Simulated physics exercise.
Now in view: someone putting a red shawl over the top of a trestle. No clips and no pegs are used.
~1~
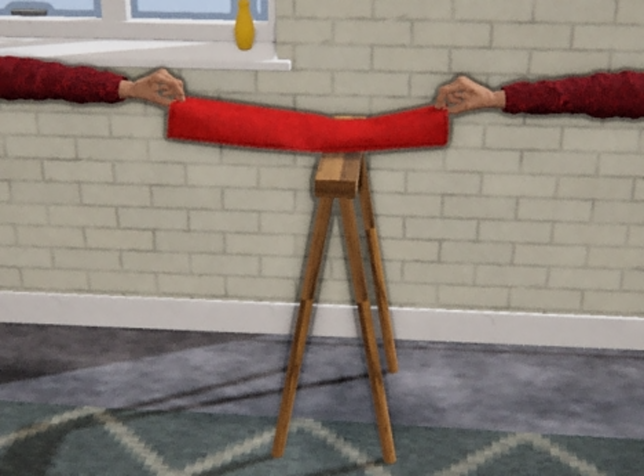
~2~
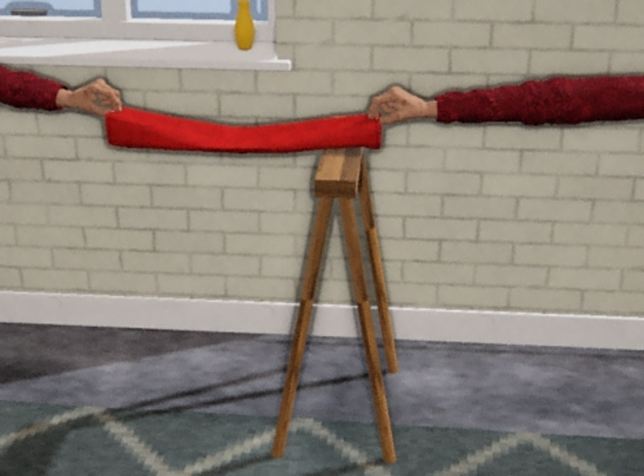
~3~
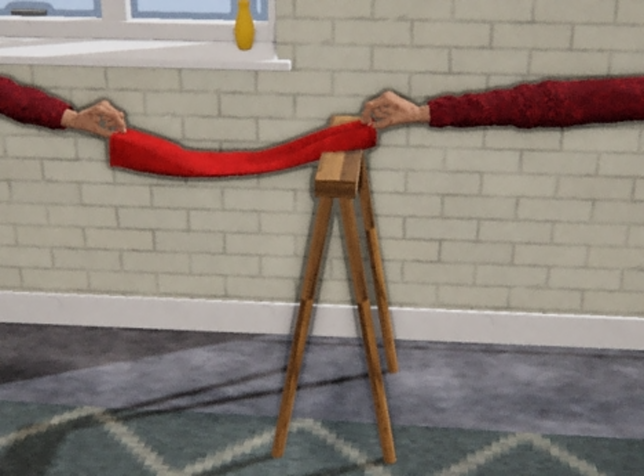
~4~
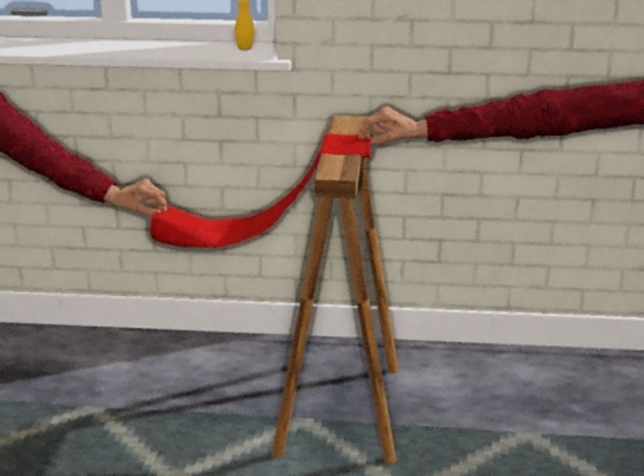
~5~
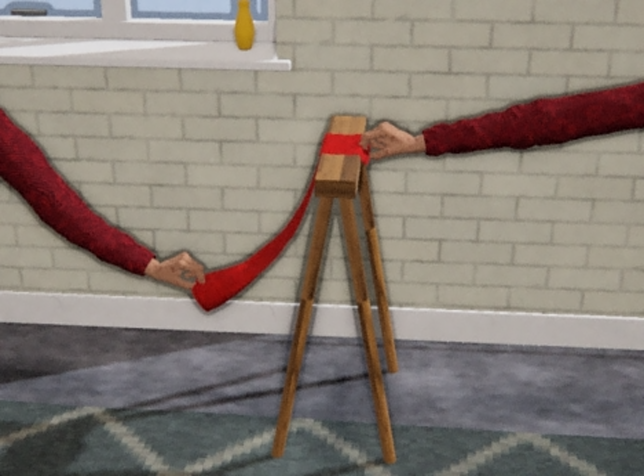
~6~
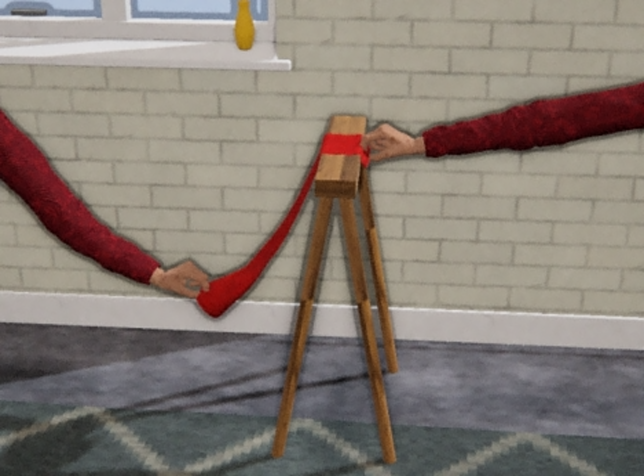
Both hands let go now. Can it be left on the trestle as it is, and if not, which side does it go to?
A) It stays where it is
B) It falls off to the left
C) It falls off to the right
(B) It falls off to the left.
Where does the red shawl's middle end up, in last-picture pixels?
Its resting place is (284, 405).
Then, 0.30 s after the last picture, shawl clear of the top and falling near (286, 284).
Then, 0.56 s after the last picture, shawl in a heap on the floor near (285, 404).
At rest, shawl in a heap on the floor near (284, 405). The red shawl falls on the left side.
